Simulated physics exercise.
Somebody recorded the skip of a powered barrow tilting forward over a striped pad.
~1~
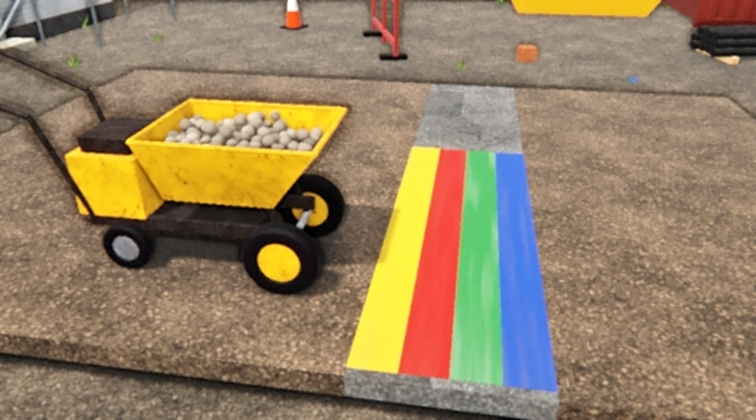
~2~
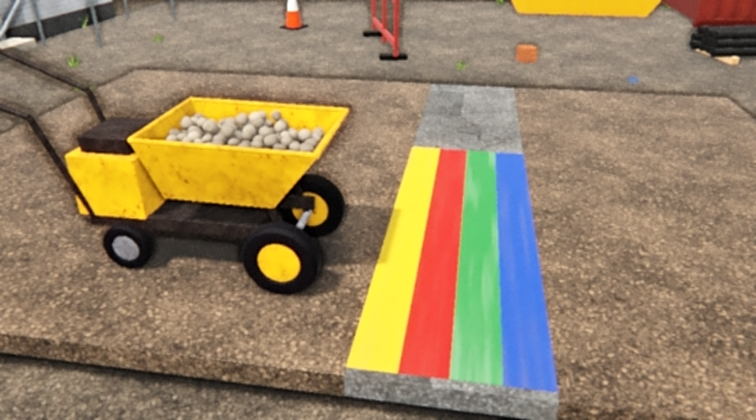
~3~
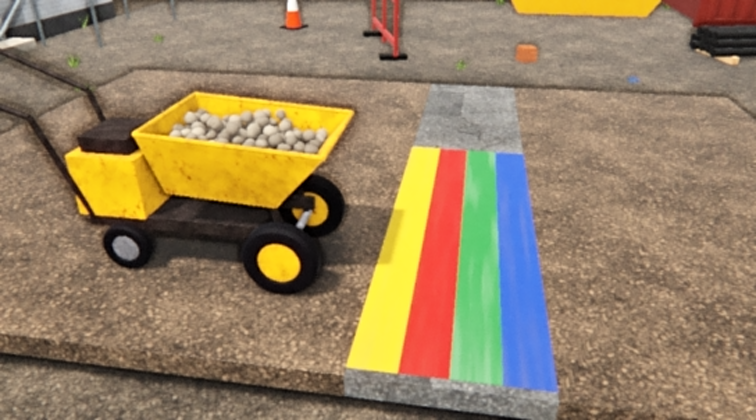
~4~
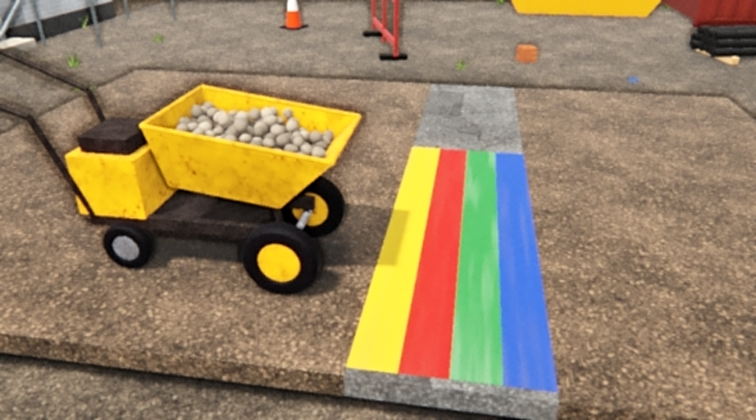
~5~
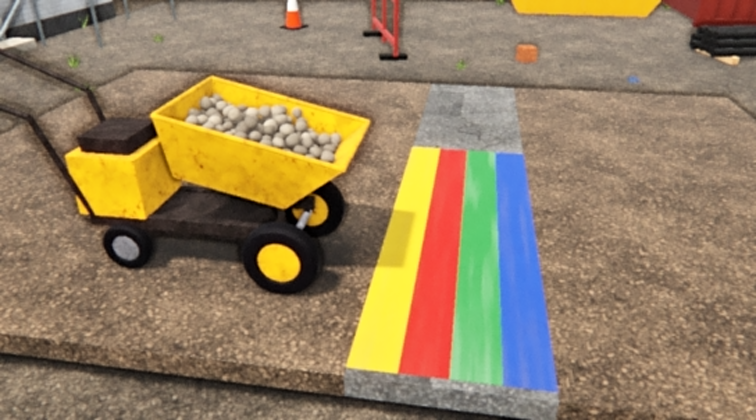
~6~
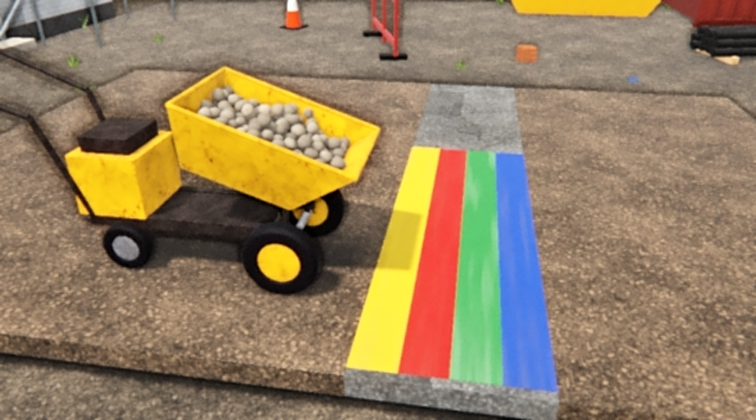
The video shows a yellow powered barrow loaded with rounded pebbles beside a pad striped yellow, red, green and blue; its skip starts level, then gradually tilts forward toward the right while the wheels stay in place.
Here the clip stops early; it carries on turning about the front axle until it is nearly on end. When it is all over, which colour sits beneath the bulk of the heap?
The bulk sits over the red colour.
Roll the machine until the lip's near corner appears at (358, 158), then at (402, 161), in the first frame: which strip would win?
That green strip at the first place, then the blue strip at the second.
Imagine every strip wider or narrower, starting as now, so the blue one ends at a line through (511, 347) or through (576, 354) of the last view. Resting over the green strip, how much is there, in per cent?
About 30 % and 20 %.
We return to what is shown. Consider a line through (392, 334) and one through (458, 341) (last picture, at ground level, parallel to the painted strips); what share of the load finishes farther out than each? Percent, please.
Roughly 70 and 30 %.
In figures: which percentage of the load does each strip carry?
Yellow strip about 5 per cent, red strip about 35 per cent, green strip about 25 per cent, blue strip about 5 per cent.
Soon, skip tipped steeply; all in the skip.
A while on, skip tipped steeply; most in the skip; a small part over the red strip; a stray few over the green strip; a stray few falling.
Towards the end, skip tipped right over; about a third in the skip; a stray few over the yellow strip; about a third over the red strip; about a quarter over the green strip; a small part over the blue strip; a stray few off the paint.
Finally, skip tipped right over; about a quarter in the skip; a small part over the yellow strip; about a third over the red strip; about a quarter over the green strip; a small part over the blue strip; a stray few off the paint.
